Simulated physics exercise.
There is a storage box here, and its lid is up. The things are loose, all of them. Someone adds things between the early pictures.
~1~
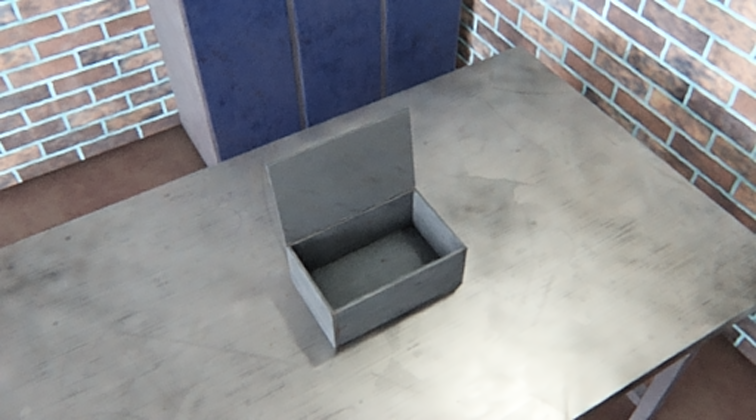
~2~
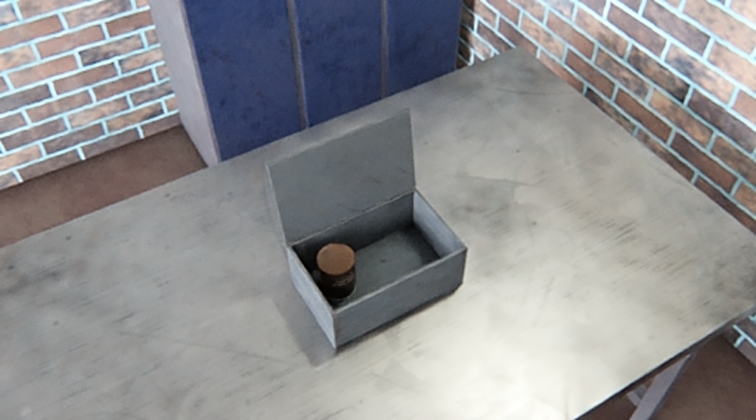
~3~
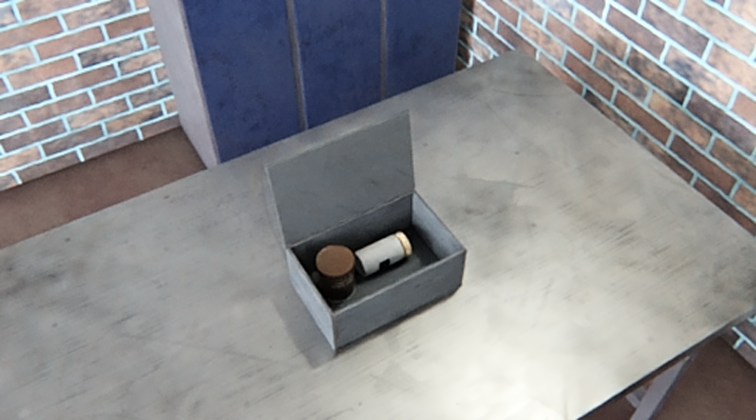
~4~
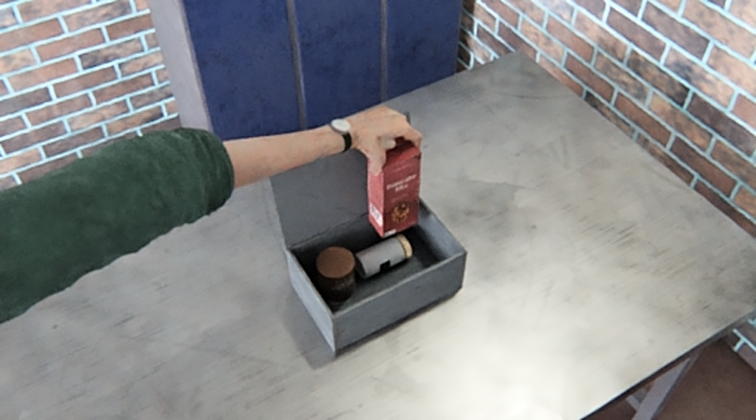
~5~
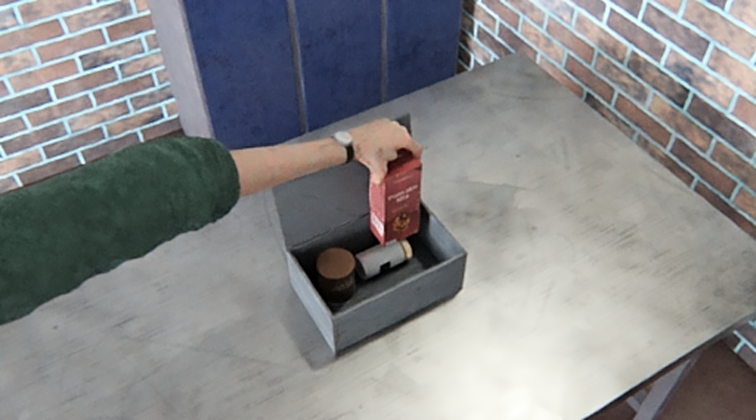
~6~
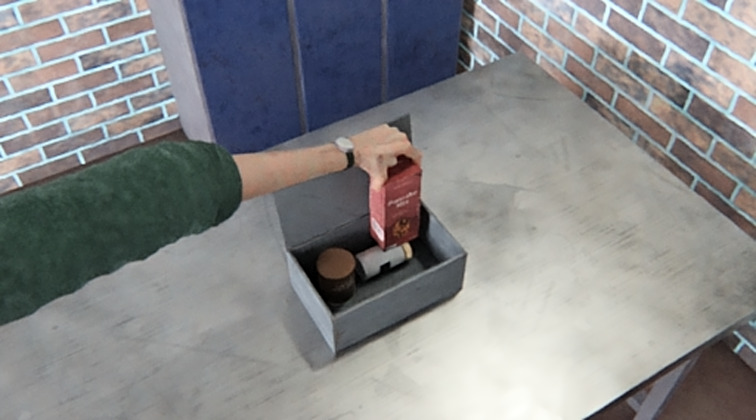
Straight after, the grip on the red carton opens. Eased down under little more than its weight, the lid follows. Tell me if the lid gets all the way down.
It does not.
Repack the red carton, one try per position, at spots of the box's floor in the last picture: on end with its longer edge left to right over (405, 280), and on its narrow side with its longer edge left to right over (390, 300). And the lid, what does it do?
Lid: First try open, second try closed.
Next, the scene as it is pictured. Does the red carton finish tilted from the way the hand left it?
At the finish it goes crooked.
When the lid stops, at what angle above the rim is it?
Some 20°.
Then, 1.40 s later than the last frame, lid 86° above the rim; red carton tilted by 9° near (399, 210).
Then, 2.10 s later than the last frame, lid 52° above the rim; red carton tilted by 44° near (424, 248); white shaker moved a little.
Then, 2.60 s later than the last frame, lid 19° above the rim; red carton tilted by 69° near (412, 240).
When it is over, lid 19° above the rim; lying over in the box, red carton; the other 2 as before. End places, in pixels of the last picture, red carton near (412, 240).
